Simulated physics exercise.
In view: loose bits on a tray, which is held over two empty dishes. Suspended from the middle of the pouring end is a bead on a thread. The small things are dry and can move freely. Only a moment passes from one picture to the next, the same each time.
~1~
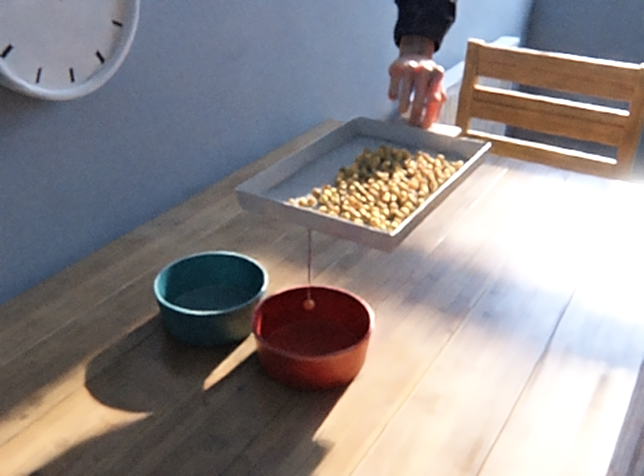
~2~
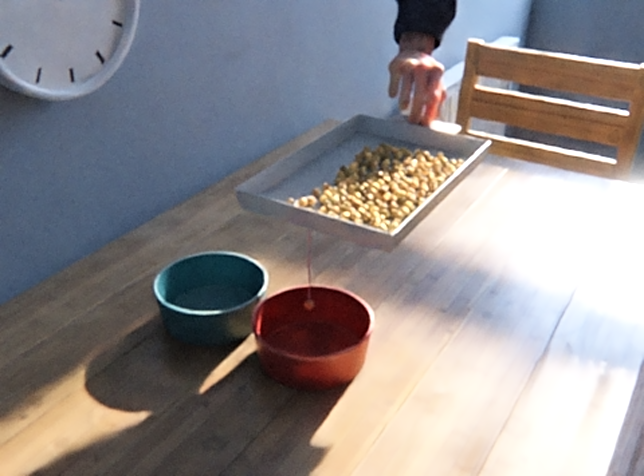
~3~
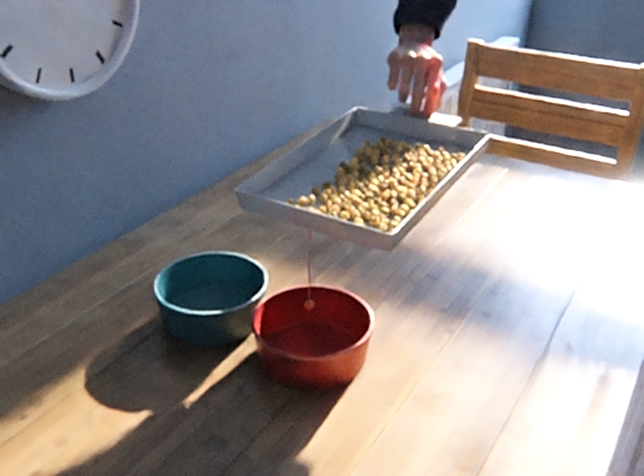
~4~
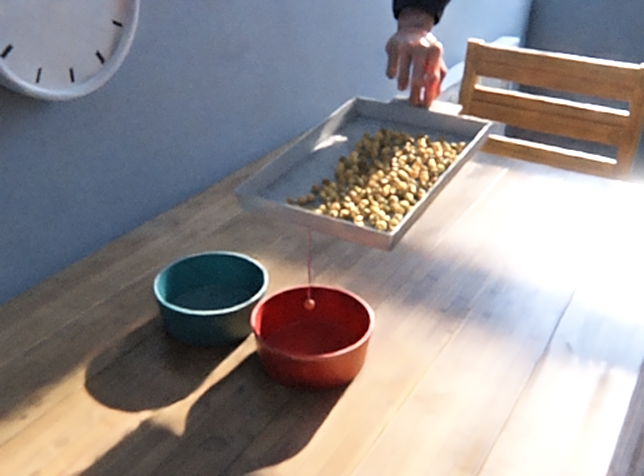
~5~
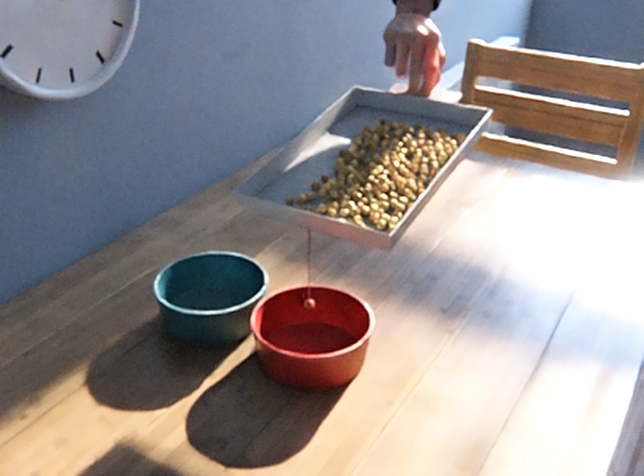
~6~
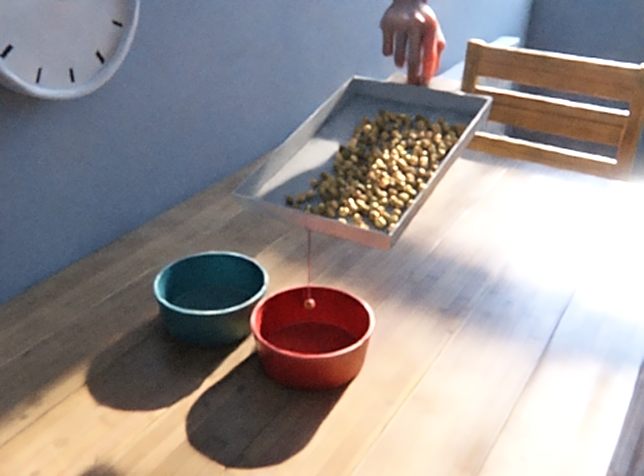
A hand slowly raised the far end of a gray tray of dried chickpeas, tilting it a little above a teal bowl and a red bowl, while the chickpeas stayed on the tray.
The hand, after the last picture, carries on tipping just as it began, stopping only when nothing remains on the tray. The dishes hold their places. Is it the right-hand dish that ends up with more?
Yes, the right-hand one.
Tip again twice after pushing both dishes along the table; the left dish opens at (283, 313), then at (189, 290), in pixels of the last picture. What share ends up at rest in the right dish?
About 0 per cent first, then about 60 per cent.
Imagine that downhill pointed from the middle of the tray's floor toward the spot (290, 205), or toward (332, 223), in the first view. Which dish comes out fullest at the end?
So: The left-standing dish on the first go, the right-standing dish on the second.
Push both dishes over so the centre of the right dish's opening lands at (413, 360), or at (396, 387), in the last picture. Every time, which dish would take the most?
First try: The leftmost dish. Second try: The leftmost dish.
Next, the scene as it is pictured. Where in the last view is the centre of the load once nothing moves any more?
The centre settles at about (263, 388).
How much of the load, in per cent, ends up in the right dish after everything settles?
Result: Close to 20 in a hundred.
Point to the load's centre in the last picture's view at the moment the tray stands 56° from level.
Mark it at roughly (326, 182) in the final frame.
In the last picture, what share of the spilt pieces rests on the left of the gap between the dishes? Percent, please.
It amounts to some 60 percent.
Shortly afterwards, tray tipped steeply; the whole lot on the tray.
Next, tray tipped right over; the whole lot on the tray.
Some moments later, tray tipped past a quarter turn; near a quarter in the right dish; a little in the left dish; near two thirds outside both.
In the end, tray tipped past a quarter turn; near a quarter in the right dish; a little in the left dish; near two thirds outside both.
